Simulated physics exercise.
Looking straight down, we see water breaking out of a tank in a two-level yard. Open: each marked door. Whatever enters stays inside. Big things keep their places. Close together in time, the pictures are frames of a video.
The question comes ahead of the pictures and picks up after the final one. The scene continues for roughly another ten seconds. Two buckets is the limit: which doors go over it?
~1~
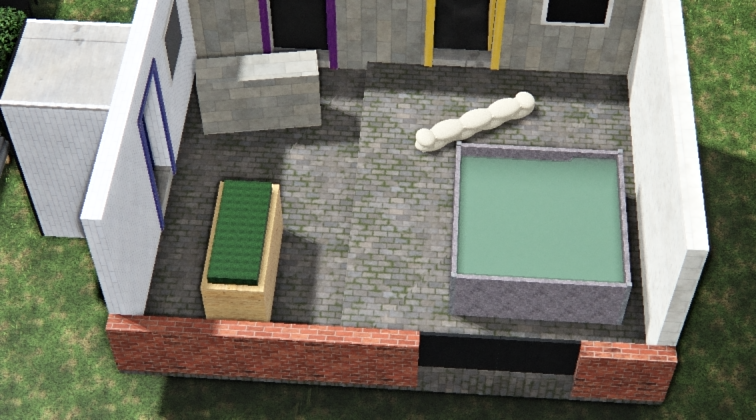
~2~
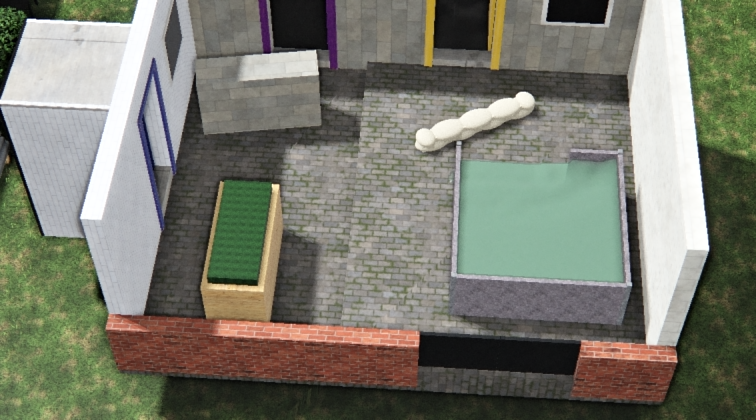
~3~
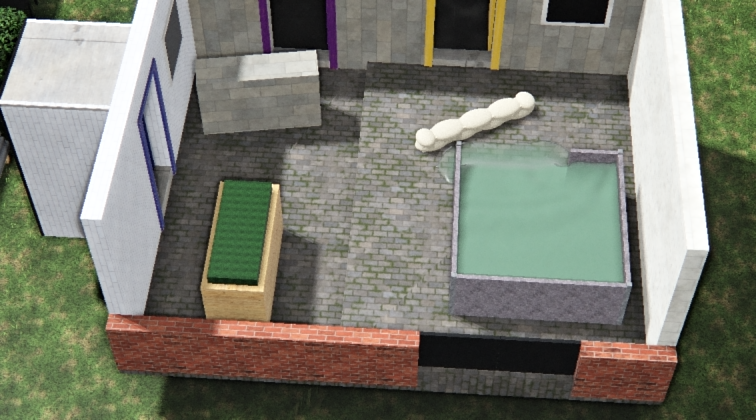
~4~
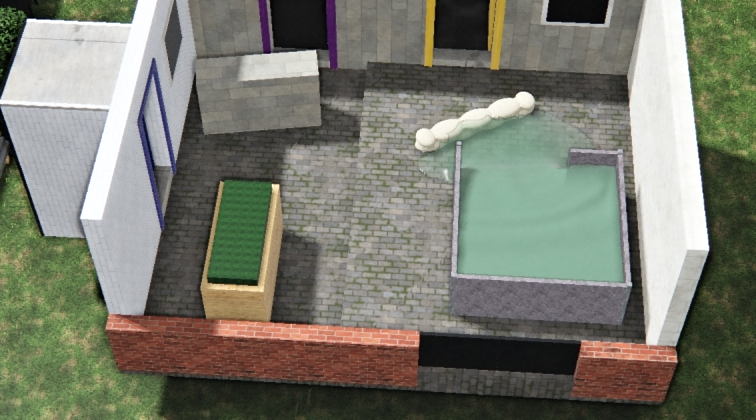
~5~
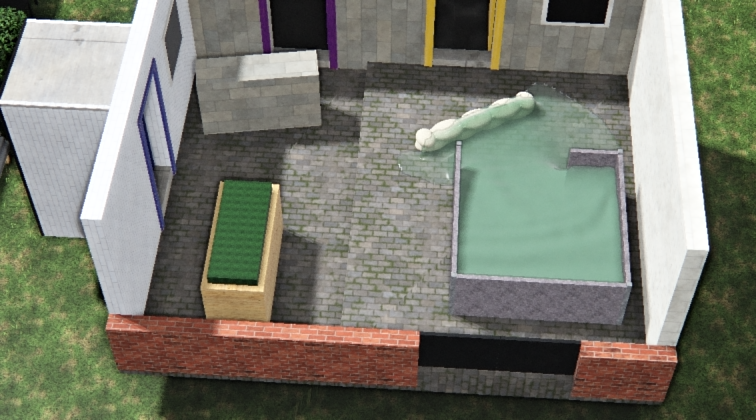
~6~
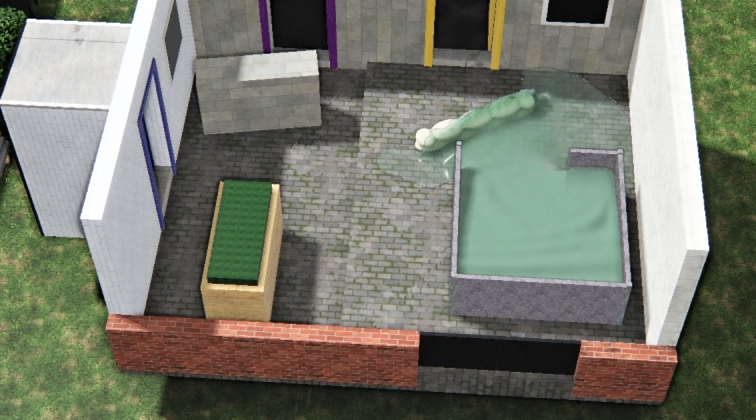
As I see it, most likely the yellow door will exceed two buckets, most likely the purple door will not exceed two buckets, most likely the blue door will not exceed two buckets.
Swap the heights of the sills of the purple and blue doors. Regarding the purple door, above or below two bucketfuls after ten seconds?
The purple one stays within the limit.
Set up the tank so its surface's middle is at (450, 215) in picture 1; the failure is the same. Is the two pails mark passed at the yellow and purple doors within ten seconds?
Yellow tops the limit; purple tops the limit.
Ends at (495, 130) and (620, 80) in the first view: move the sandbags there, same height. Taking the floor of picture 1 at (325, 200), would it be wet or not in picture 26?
There: Clear.
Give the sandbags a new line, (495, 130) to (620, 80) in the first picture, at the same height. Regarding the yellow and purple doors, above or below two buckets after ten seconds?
Looks like the yellow door gets too much and the purple door gets too much.
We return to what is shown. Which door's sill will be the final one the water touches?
My pick is the one in blue.
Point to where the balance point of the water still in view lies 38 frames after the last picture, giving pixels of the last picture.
At about (428, 204).
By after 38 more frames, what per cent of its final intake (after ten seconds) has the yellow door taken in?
I make it 100 per cent.
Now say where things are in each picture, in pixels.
The first picture shows still water in the tank at (540, 216).
In the second picture, the front is at (452, 180), out from the gap on the tank's far side.
In the third picture, the front is at a hidden place, out from the gap on the tank's far side.
In the fourth picture, water pours out on the tank's far side and has run to (543, 116).
In the fifth picture, the front is at (543, 89), out from the gap on the tank's far side.
In the sixth picture, the front is at (566, 73), out from the gap on the tank's far side.
A moment on, water covers 30 % of the floor; the yellow door wet at the sill, nothing in, the purple door not reached, the blue door not reached.
Next, water covers 55 % of the floor; the yellow door over two buckets in, the purple door wet at the sill, nothing in, the blue door not reached.
Then, water covers 85 % of the floor; the yellow door over two buckets in, the purple door wet at the sill, nothing in, the blue door wet at the sill, nothing in.
Later, water covers 90 % of the floor; the yellow door over two buckets in, the purple door wet at the sill, nothing in, the blue door wet at the sill, nothing in.
In the end, water covers 95 % of the floor; the yellow door over two buckets in, the purple door under two buckets in, the blue door wet at the sill, nothing in.
